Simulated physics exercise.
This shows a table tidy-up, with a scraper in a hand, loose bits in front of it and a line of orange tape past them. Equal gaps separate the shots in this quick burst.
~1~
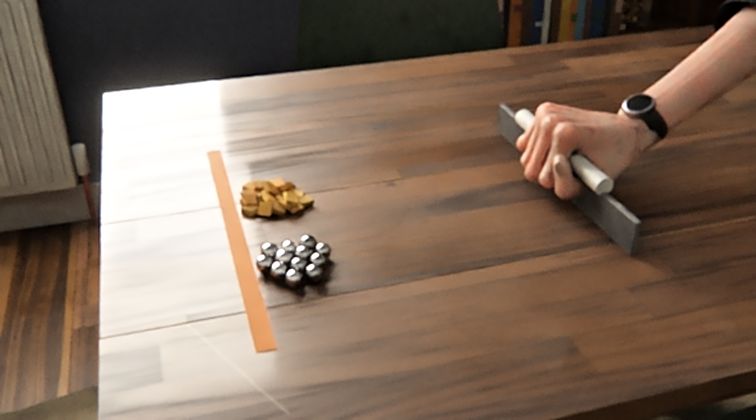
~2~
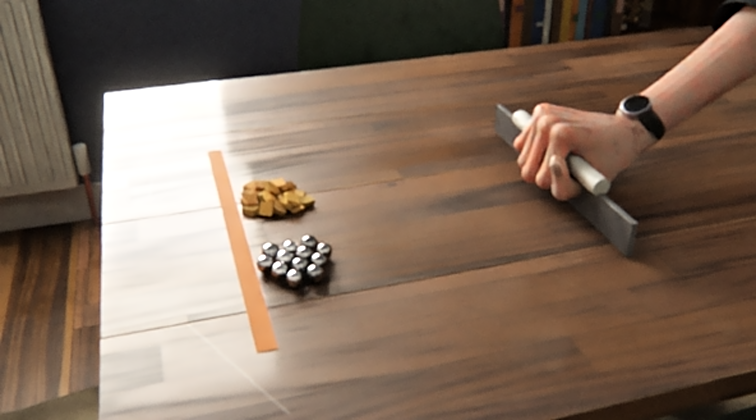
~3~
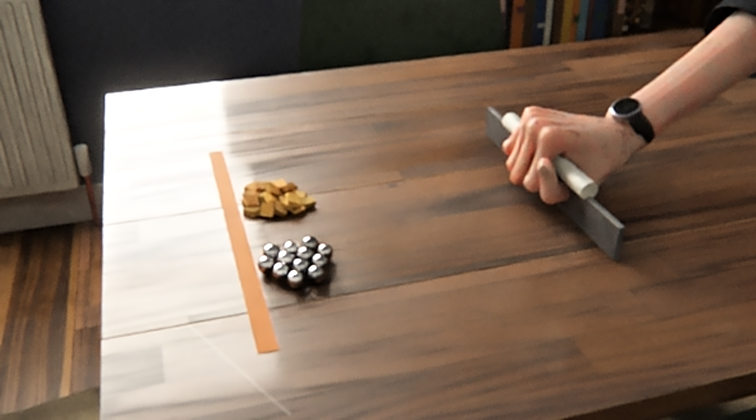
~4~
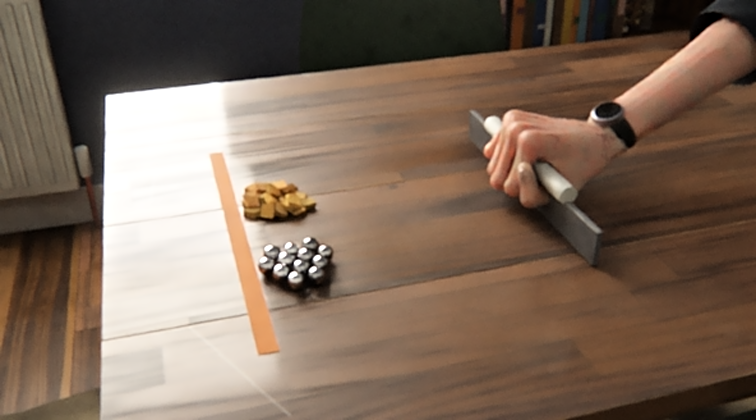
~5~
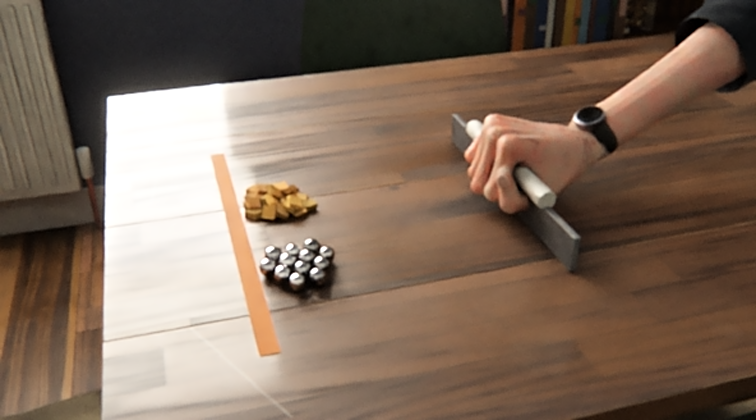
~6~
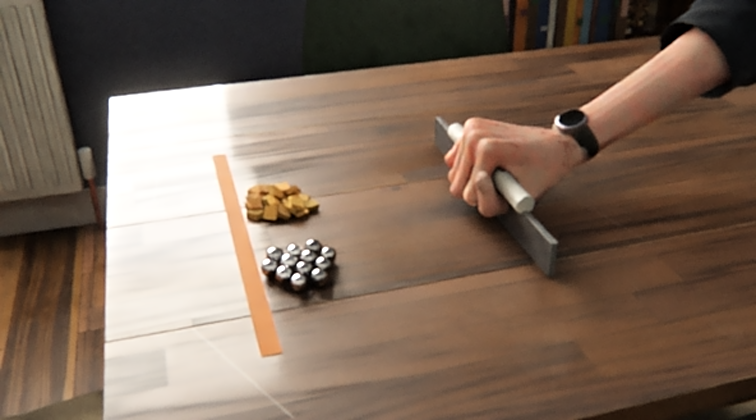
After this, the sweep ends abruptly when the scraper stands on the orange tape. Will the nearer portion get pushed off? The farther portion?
The nearer portion partly goes over, the farther portion never goes over.
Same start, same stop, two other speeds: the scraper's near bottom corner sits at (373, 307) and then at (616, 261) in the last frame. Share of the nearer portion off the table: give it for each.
Try 1: About 100 percent. Try 2: About 0 percent.
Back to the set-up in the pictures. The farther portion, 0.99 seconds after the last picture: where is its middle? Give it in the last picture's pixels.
I'd mark it somewhere close to (186, 216).
Then, 0.35 s on from there, scraper still moving, near (354, 190); nearer portion all on the table, its front near (270, 268); farther portion all on the table, its front near (253, 206).
Then, 0.71 s on from there, scraper stopped at the orange tape; nearer portion all on the table, its front near (171, 290); farther portion all on the table, its front near (164, 218).
Then, 0.99 s on from there, scraper stopped at the orange tape; nearer portion near half over the edge; farther portion all on the table, its front near (154, 222).
In the end, scraper stopped at the orange tape; nearer portion the whole lot over the edge; farther portion all on the table, its front near (154, 222).
